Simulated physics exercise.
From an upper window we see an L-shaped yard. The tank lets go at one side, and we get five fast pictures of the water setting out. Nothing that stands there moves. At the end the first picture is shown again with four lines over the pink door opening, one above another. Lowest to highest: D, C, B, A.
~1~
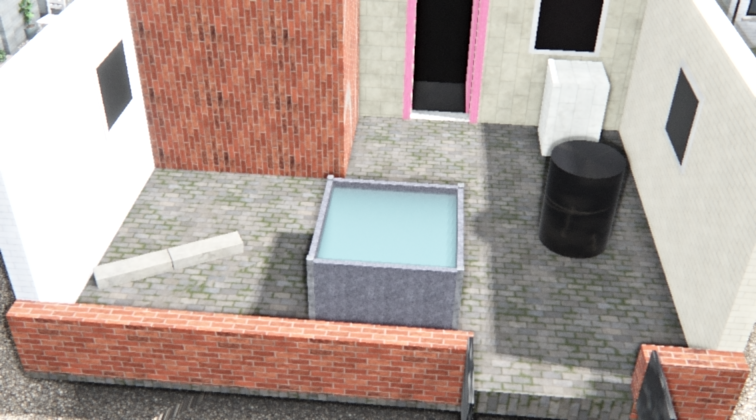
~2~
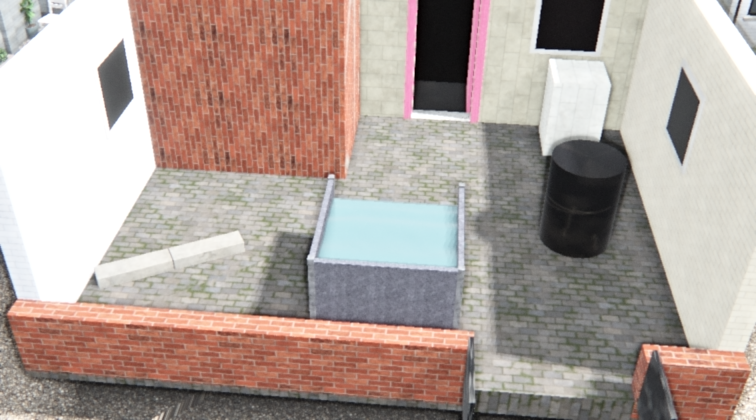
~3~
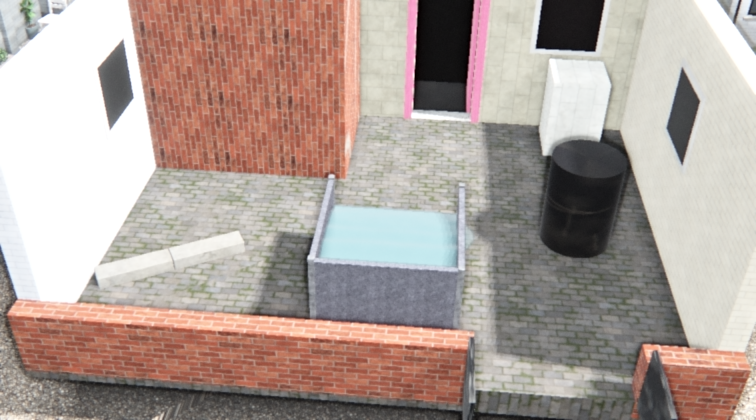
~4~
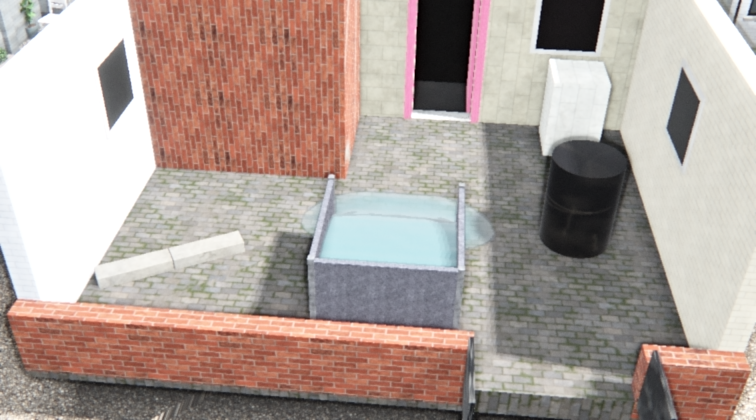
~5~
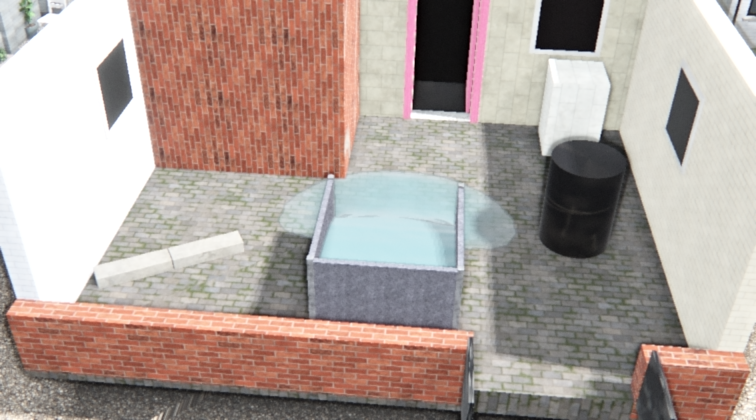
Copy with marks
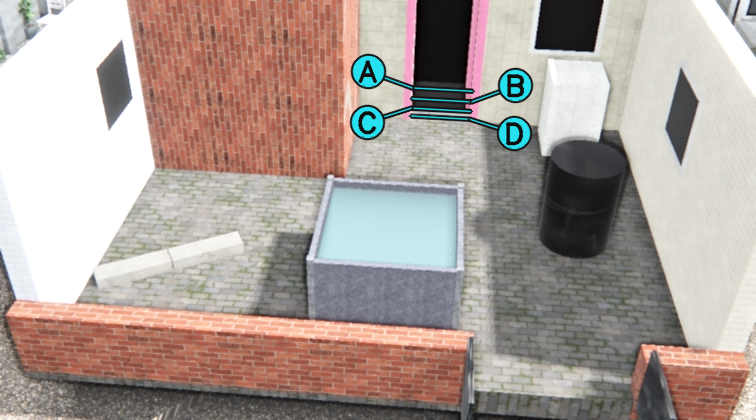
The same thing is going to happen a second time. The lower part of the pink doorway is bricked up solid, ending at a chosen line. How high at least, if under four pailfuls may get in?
B will do.
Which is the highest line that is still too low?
C it is.
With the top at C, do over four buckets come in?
Yes, it does.
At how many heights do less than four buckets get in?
Two of them.
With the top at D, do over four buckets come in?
Yes, that goes wrong.
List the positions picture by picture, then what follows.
Water in the tank at rest, its middle at (390, 227); foot of the pink doorway at (440, 120); open gate at (558, 335).
Water covers 2 % of the ground, its front hidden from here.
Water covers 4 % of the ground, its front hidden from here.
Water covers 8 % of the ground, its front hidden from here.
Water covers 14 % of the ground and shows as far out as (374, 173).
On the marked copy, A at (442, 89); B at (441, 100); C at (441, 109); D at (440, 117); from the bottom up D, C, B, A.
With A, nothing gets over.
With B, a splash gets over, under a bucket.
With C, about 11 bucketfuls get in.
With D, dozens of bucketfuls pour in.
